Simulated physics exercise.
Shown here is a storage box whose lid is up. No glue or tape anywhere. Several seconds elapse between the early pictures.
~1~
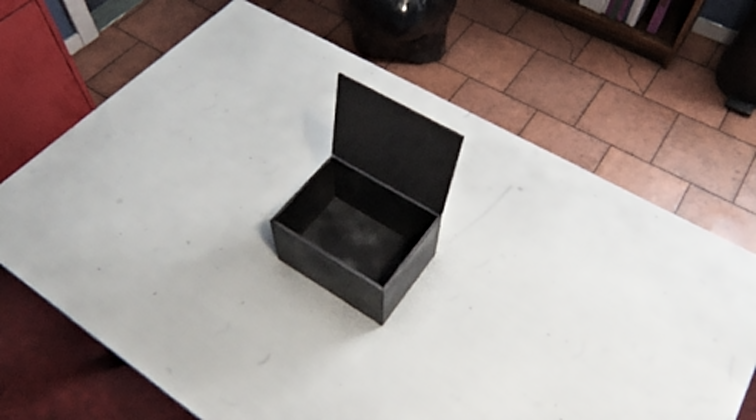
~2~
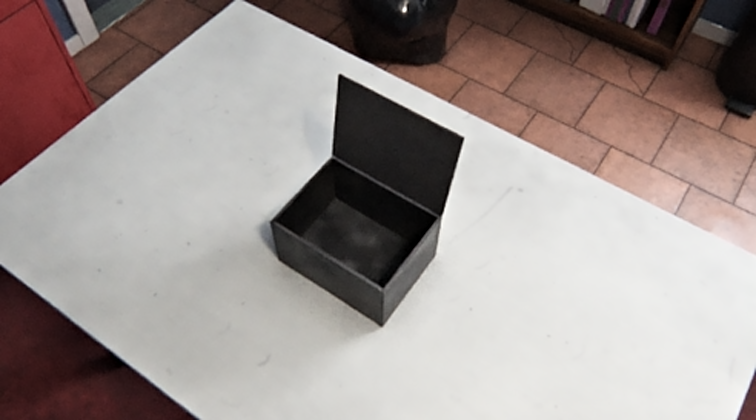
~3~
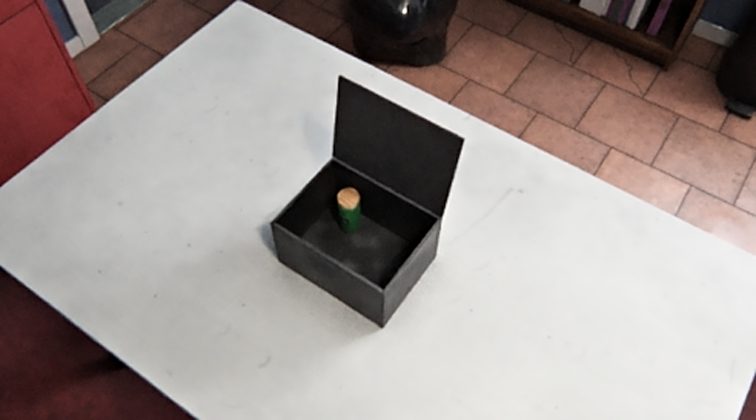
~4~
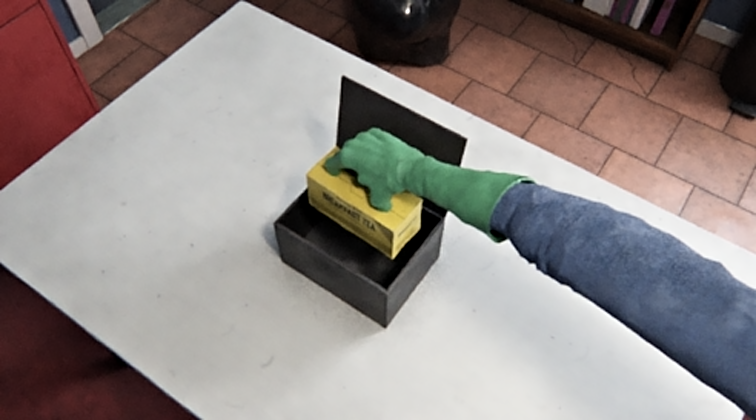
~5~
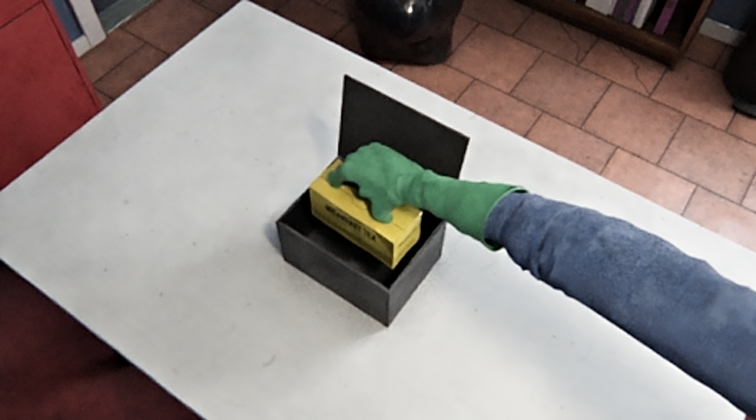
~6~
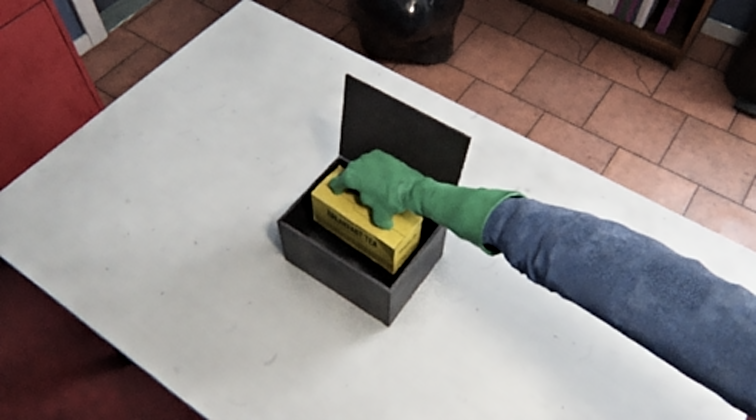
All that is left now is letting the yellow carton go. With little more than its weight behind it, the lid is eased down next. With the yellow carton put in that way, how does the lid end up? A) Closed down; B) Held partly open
Option A: Closed down.
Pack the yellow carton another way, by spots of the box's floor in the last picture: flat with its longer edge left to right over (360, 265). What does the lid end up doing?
In that case, no gap is left.
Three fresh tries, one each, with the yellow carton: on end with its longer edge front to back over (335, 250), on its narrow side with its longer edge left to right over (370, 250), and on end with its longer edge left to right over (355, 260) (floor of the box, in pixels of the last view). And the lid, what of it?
First, it stays open; second, it shuts; third, it stays open.
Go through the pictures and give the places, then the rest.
In the first frame, the last thing is not in view yet.
In the second frame, the last thing is not in view yet.
In the third frame, the last thing is not in view yet; green shaker (349, 211).
The fourth frame shows still above its spot; yellow carton (364, 202).
The fifth frame shows still above its spot; yellow carton (365, 213).
The sixth frame shows in place under the hand; yellow carton (366, 219).
Then, 0.90 s on from there, lid starting down; yellow carton on its side near (354, 248).
Then, 1.80 s on from there, lid 41° above the rim; yellow carton on its side near (354, 248).
In the end, lid shut; toppled in the box, yellow carton; green shaker unmoved. At the end, from the last picture's camera, yellow carton near (354, 248).
